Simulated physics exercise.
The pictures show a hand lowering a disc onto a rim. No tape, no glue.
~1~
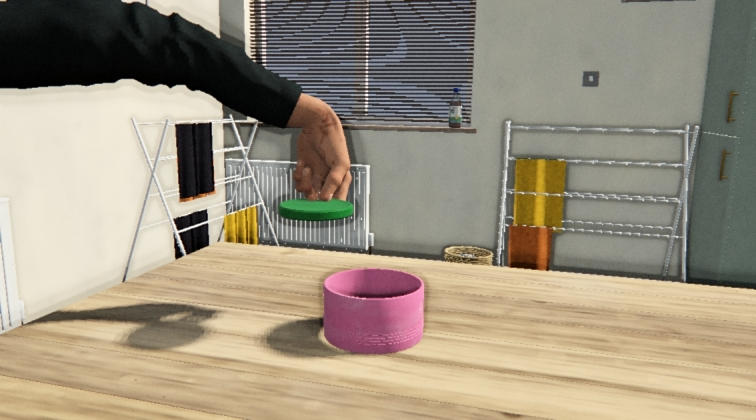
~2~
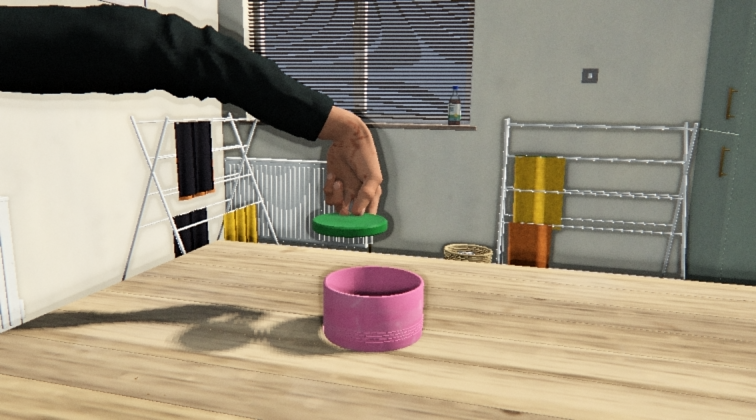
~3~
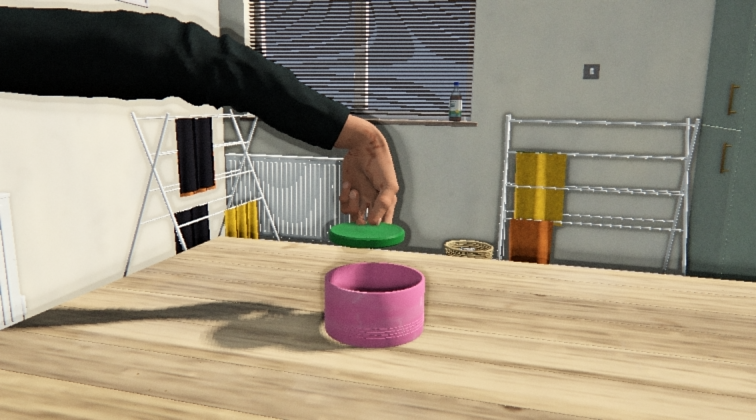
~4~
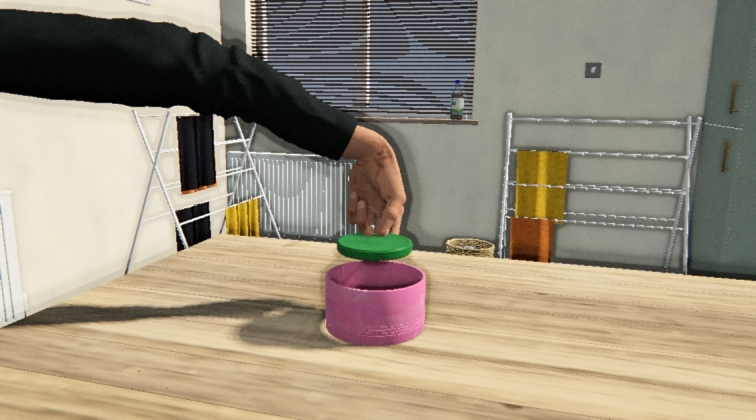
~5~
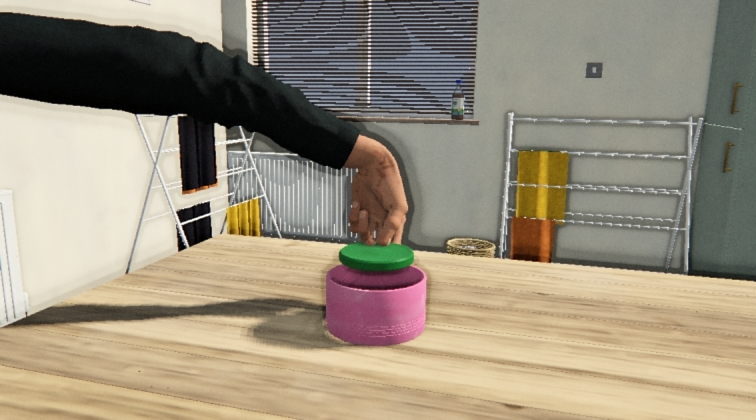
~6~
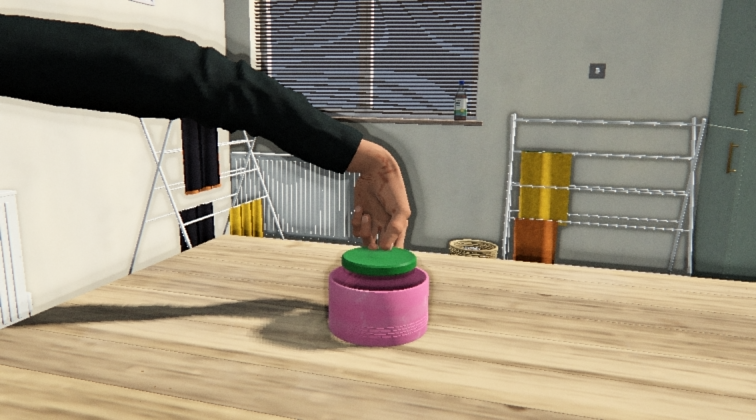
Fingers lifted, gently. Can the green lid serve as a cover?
No, it drops in.
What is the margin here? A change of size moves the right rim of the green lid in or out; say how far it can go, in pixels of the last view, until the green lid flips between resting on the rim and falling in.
Shift needed: Around 12 pixels, direction right.
Then, 0.16 s after the last picture, green lid falling near (378, 307).
At rest, the green lid falls in, near (378, 318).
